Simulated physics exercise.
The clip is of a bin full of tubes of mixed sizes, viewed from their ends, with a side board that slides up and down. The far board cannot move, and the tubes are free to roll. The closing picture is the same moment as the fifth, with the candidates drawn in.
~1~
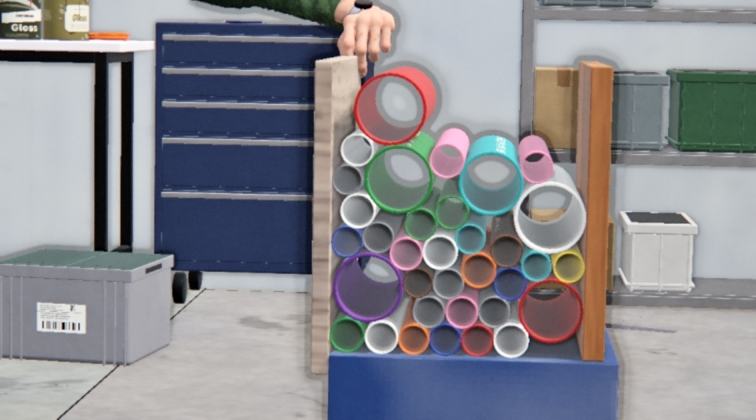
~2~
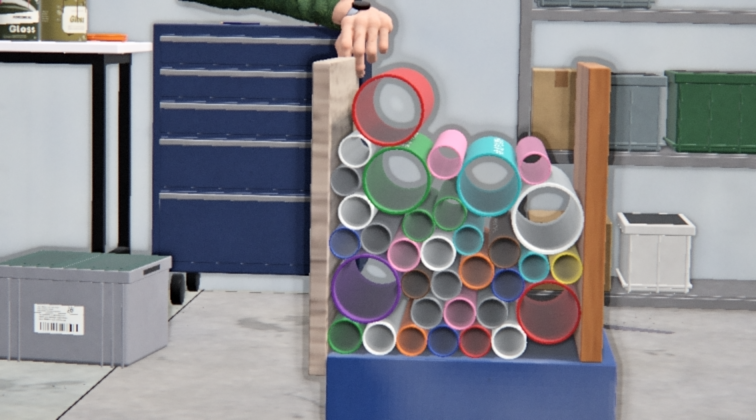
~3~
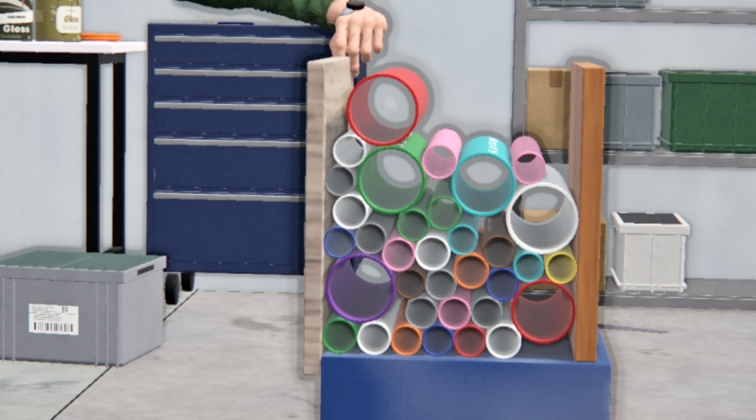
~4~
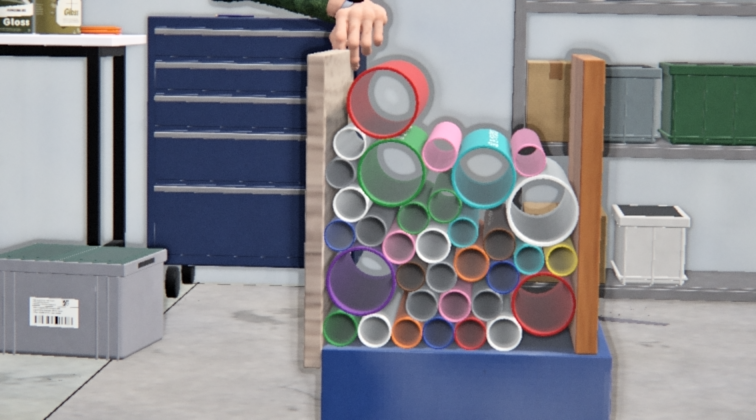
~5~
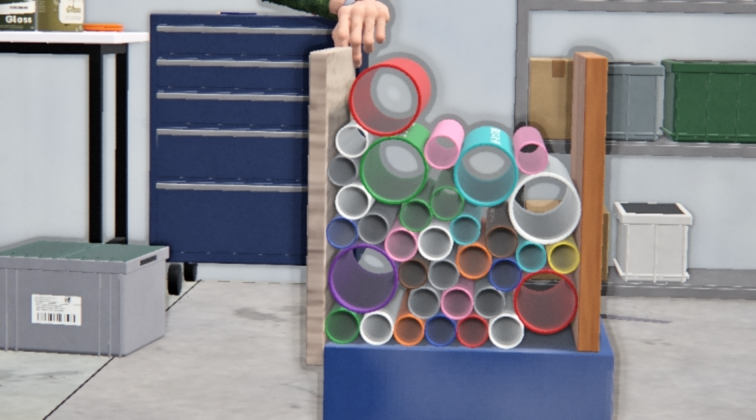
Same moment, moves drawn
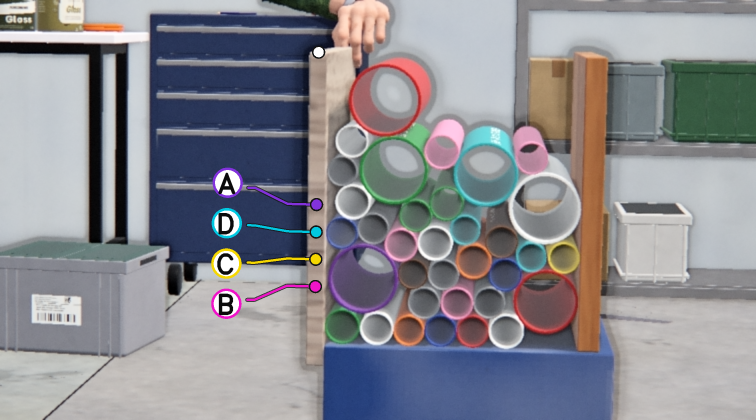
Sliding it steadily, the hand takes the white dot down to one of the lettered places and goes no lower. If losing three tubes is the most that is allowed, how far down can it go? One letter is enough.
At most to A.
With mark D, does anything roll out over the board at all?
Yes, at D.
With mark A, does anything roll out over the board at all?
Yes.
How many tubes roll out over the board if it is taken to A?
It comes to three.
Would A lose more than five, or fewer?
At A, fewer than five.
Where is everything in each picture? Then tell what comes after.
The first frame shows a yellow tube (569, 267); a white tube (358, 211); a white tube (357, 150).
The second frame shows a white tube (355, 151); side board (335, 203).
The third frame shows a green tube (339, 336); a white tube (504, 341).
The fourth frame shows a red tube (544, 304); an orange tube (472, 264).
The fifth frame shows a yellow tube (564, 258); a white tube (353, 202); a white tube (352, 141).
On the marked copy, A at (316, 205); B at (315, 287); C at (315, 260); D at (316, 232); the white dot at (318, 52).
Following A. Soon after the start, top of the board (328, 120).
Later, top of the board (326, 196).
In the end, top of the board (326, 204), three out over the board.
As for the rest, B more than three out over the board; C more than three out over the board; D more than three out over the board.
